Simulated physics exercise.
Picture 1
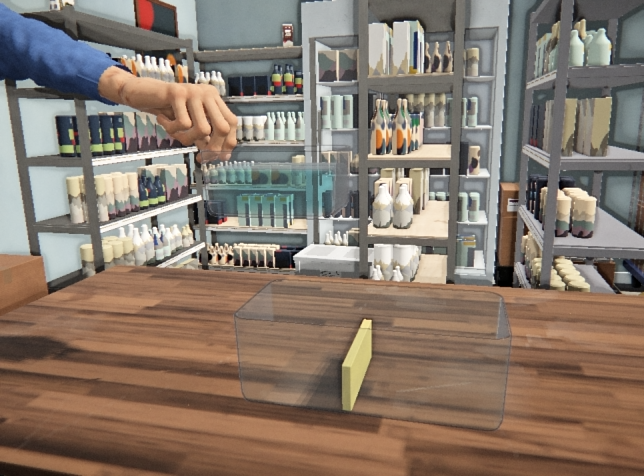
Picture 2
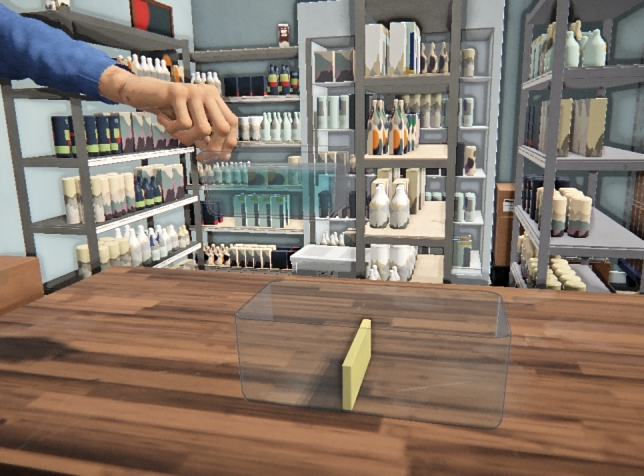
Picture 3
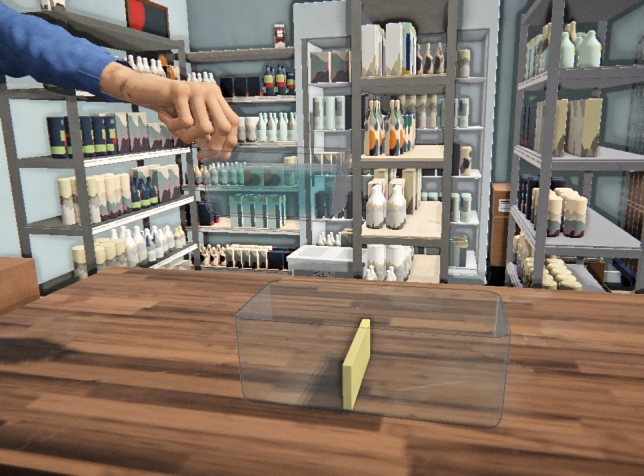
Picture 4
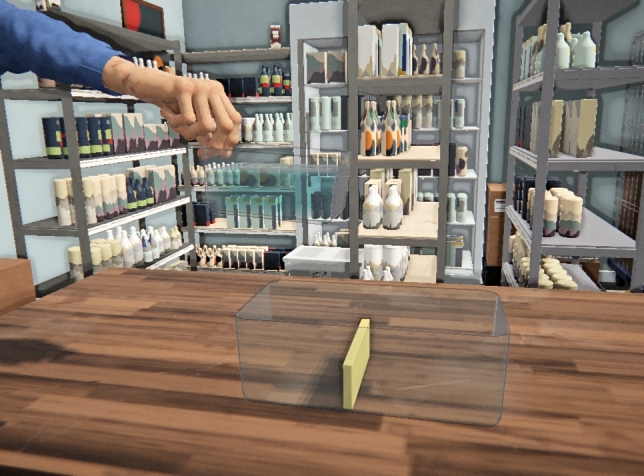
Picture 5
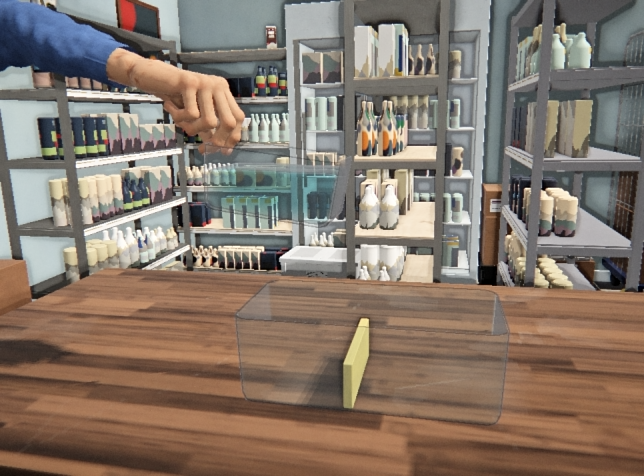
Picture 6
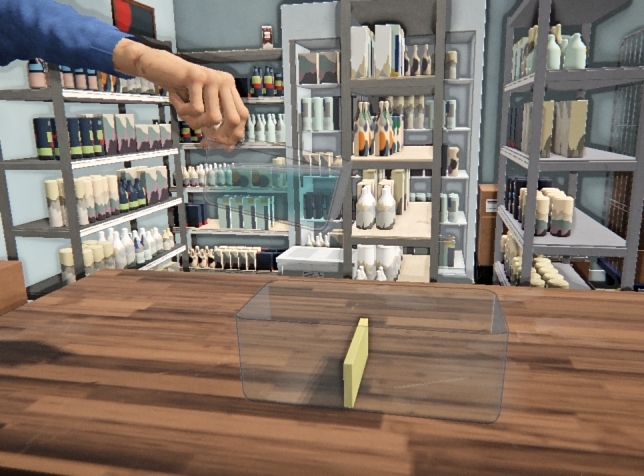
A transparent bluish tub tilting slightly beneath a blue-sleeved hand, above the left end of a clear basin with a low yellow wall.
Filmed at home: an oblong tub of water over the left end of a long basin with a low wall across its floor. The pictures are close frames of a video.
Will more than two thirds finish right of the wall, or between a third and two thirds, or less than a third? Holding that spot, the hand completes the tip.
Right of the wall there will be more than two thirds.
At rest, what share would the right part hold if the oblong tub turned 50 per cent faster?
Around 70 percent.
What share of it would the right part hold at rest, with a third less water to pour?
Close to 65 per cent.
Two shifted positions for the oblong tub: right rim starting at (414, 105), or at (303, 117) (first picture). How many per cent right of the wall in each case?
The first gives 85 %, the second 60 %.
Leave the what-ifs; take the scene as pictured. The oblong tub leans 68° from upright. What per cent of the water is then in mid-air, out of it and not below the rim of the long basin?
About 40 per cent.
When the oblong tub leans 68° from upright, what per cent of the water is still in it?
45 in a hundred.
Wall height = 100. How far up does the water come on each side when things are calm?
I'd put the left at about 20 and the right at about 40.
A moment on, the oblong tub is tipped part way and 45 per cent is still to pour, 0 is left of the wall and 17 right of it.
Next, the oblong tub is tipped right over and 7 per cent is still to pour, 10 is left of the wall and 74 right of it.
Then the oblong tub is tipped right over and 0 per cent is still to pour, 23 is left of the wall and 74 right of it.
Later the oblong tub is tipped right over and 0 per cent is still to pour, 23 is left of the wall and 74 right of it.
At rest 23 per cent lies left of the wall, 74 right of it and 3 outside.
